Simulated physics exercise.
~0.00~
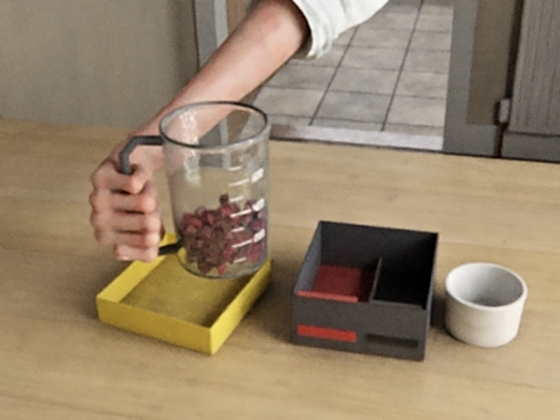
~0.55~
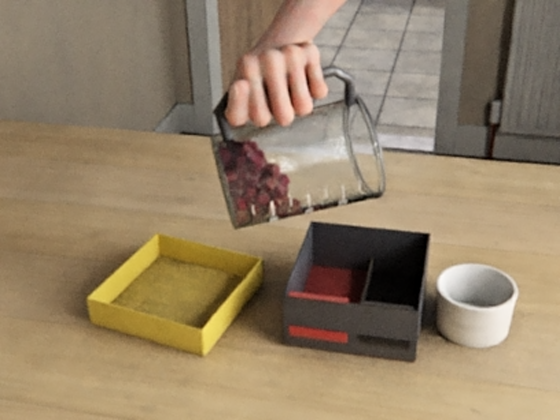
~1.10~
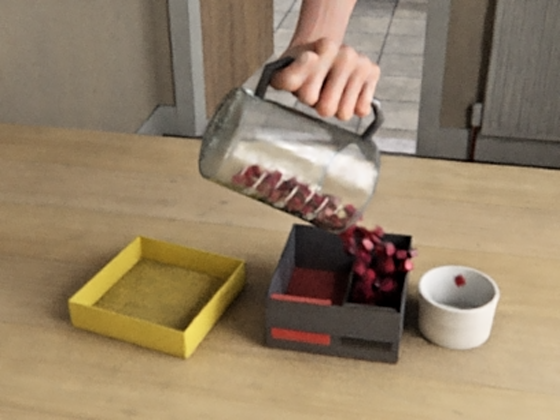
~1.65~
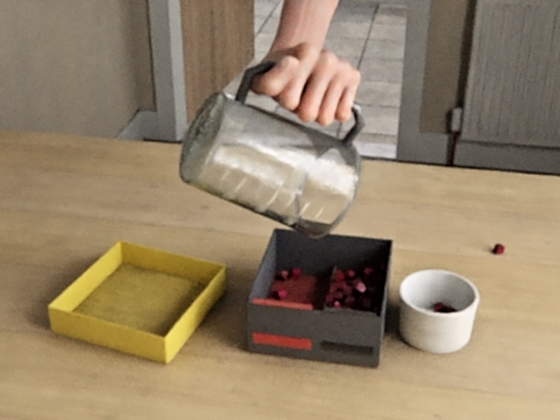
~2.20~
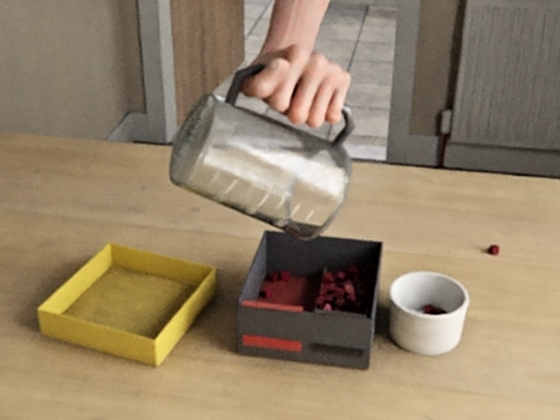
A hand lifting a glass jug and tipping beetroot cubes into a divided dark tin, a few landing in the white dish and on the table.
